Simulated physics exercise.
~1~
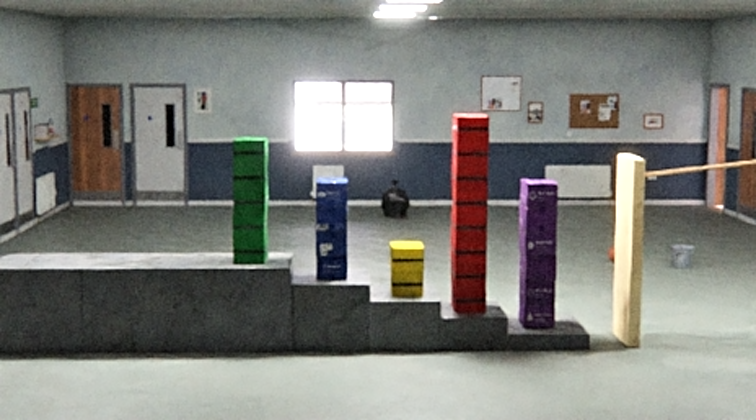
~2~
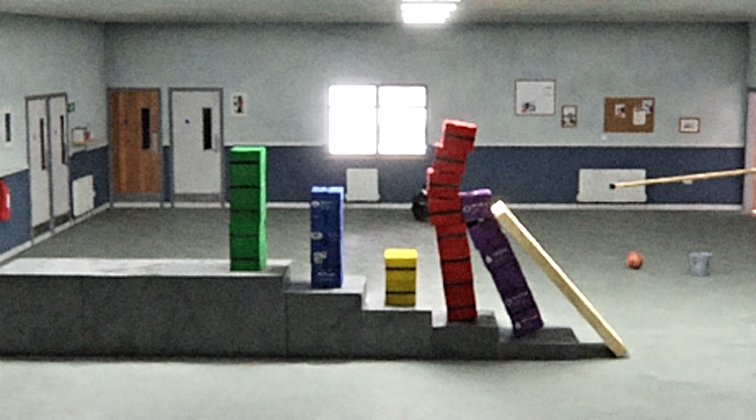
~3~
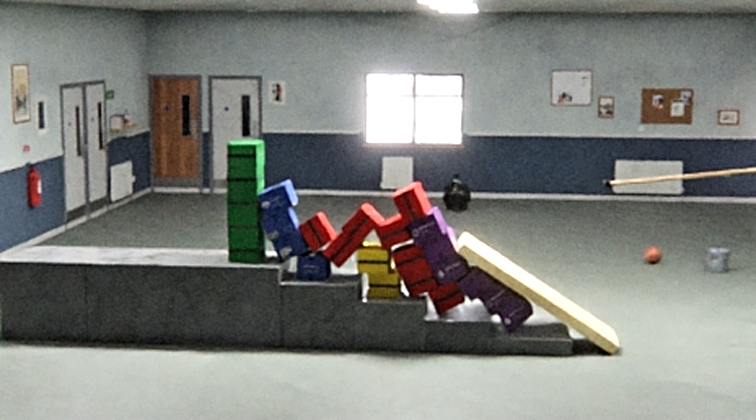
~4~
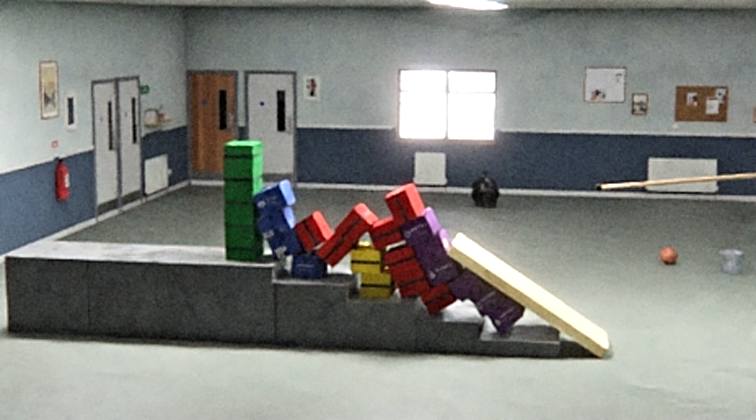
A pole pushed an upright board leftward into a row of coloured carton piles on grey steps, and the purple and red piles toppled against the yellow and blue ones, ending in a leaning jumble while the green pile stayed standing.
